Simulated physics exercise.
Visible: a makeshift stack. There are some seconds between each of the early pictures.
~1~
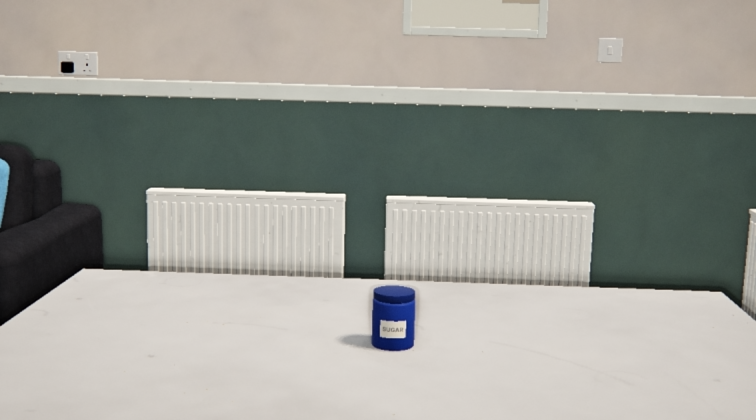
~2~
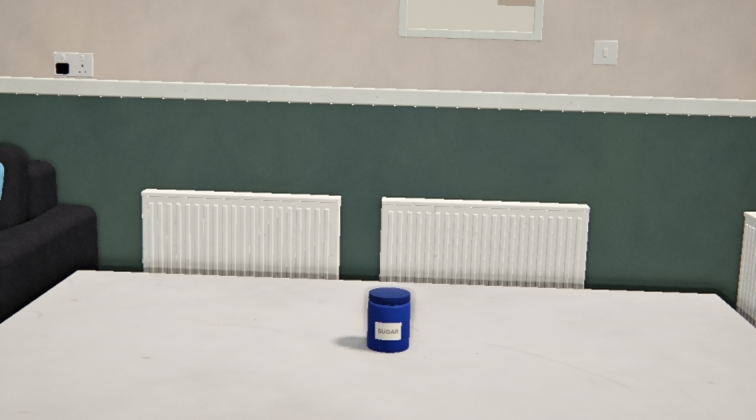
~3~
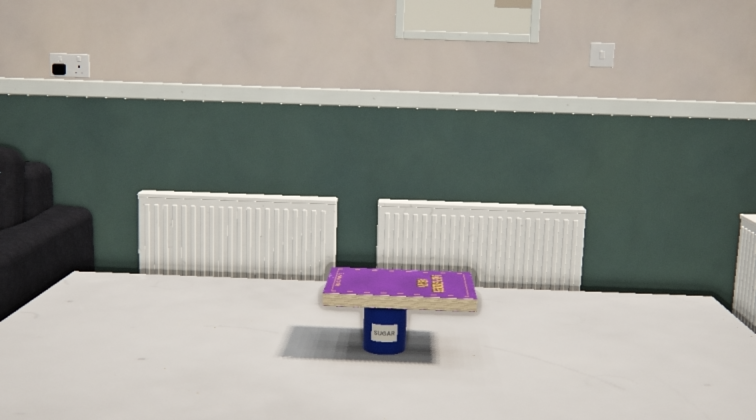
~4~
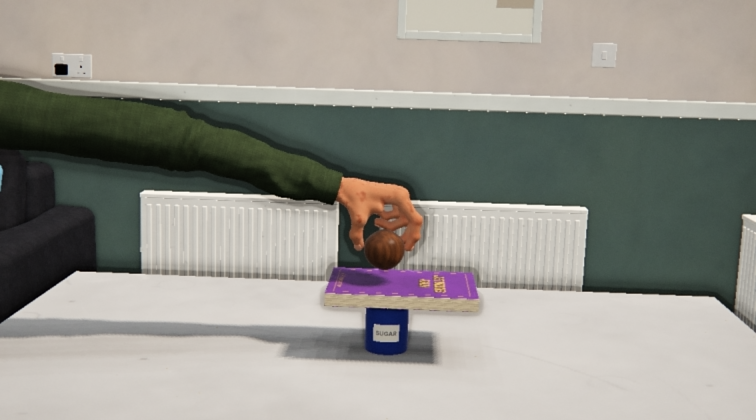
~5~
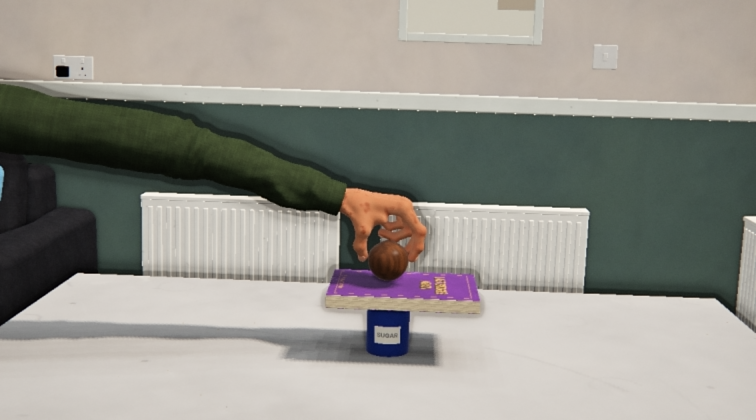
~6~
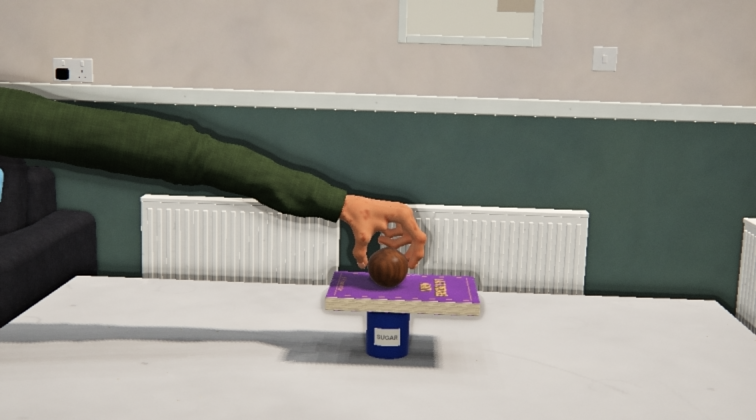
On a pale table, a purple book appearing atop a blue jar, then a hand lowering a round brown onion onto it.
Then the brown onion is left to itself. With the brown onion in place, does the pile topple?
The stack is going to stay put.
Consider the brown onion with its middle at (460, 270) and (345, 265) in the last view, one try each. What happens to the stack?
Well, the first time the stack comes down, and the second time it stays put.
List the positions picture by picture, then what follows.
In the first frame, the last thing is not in view yet; blue jar (394, 318).
In the second frame, the last thing is not in view yet; blue jar (389, 320).
In the third frame, the last thing is not in view yet; blue jar (385, 321).
In the fourth frame, still above its spot; brown onion (385, 249); blue jar (387, 322).
In the fifth frame, still above its spot; brown onion (388, 260); blue jar (388, 323).
In the sixth frame, in place under the hand; brown onion (388, 267); blue jar (388, 325).
Then, 0.20 s past the last view, nothing moves.
Then, 0.40 s past the last view, brown onion resting near (388, 268).
Finally, all 3 still in place. Final places as the last picture's camera would see them, brown onion near (389, 268). The stack stays up.
